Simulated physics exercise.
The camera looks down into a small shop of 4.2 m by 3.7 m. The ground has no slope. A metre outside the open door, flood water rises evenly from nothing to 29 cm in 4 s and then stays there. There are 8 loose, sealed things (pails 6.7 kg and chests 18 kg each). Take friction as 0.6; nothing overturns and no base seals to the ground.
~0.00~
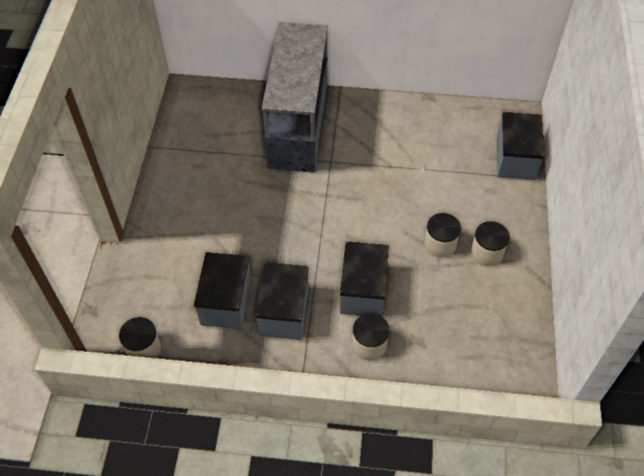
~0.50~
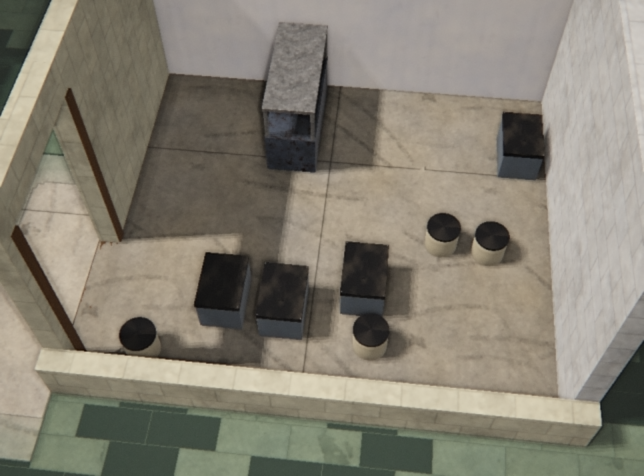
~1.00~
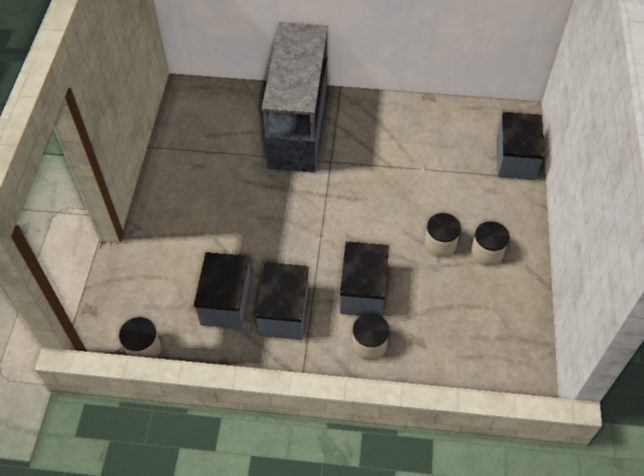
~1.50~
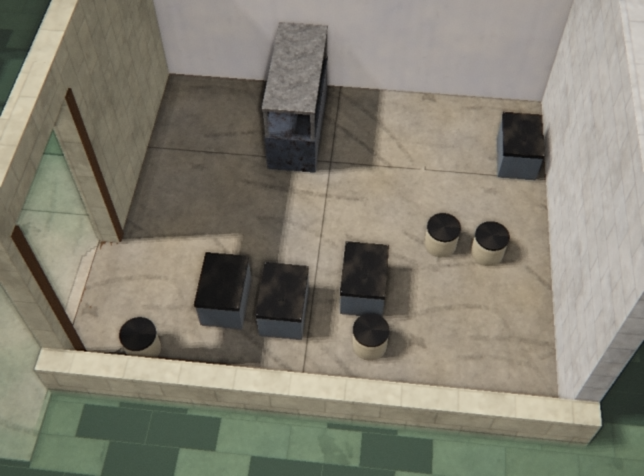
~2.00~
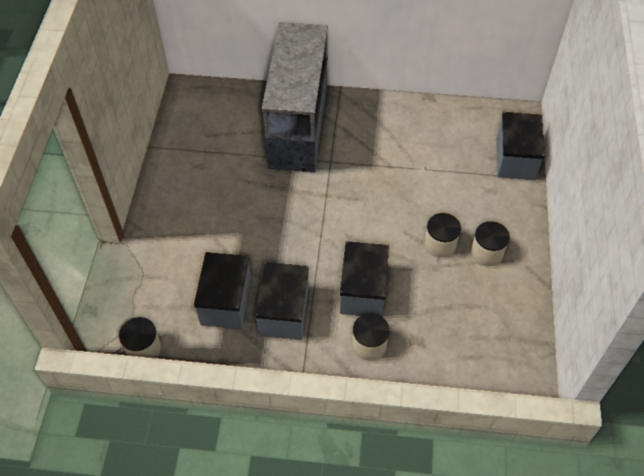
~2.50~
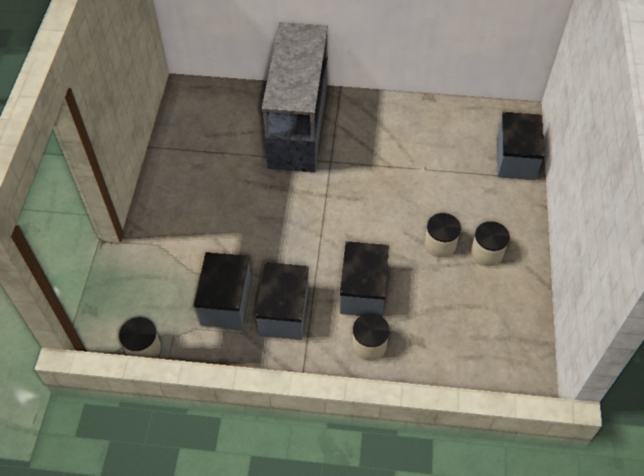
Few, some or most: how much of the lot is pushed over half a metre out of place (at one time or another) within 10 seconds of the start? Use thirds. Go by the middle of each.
Share: Two thirds or above.
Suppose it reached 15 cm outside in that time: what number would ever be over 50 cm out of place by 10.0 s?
In that case 2 of them.
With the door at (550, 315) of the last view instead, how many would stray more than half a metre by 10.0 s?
Then 7.
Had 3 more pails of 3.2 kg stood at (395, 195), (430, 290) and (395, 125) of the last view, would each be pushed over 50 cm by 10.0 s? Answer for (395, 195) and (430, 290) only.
In that order: More, more.
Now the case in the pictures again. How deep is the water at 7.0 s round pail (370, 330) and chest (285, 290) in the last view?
Roughly 11 and 10 cm.
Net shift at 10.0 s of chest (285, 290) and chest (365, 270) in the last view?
In turn: 150 cm, 150 cm.
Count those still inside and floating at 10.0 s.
At that moment 8.
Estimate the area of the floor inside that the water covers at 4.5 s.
About 7.0 m2.
After 3.5 s 0 of 8 are over 50 cm from their spots; 0 afloat.
After 4.5 s 1 of 8 are over 50 cm from their spots; 0 afloat.
After 7.0 s 5 of 8 are over 50 cm from their spots; 5 afloat.
After 10.0 s 8 of 8 are over 50 cm from their spots, and 8 have been at some point; 8 afloat.
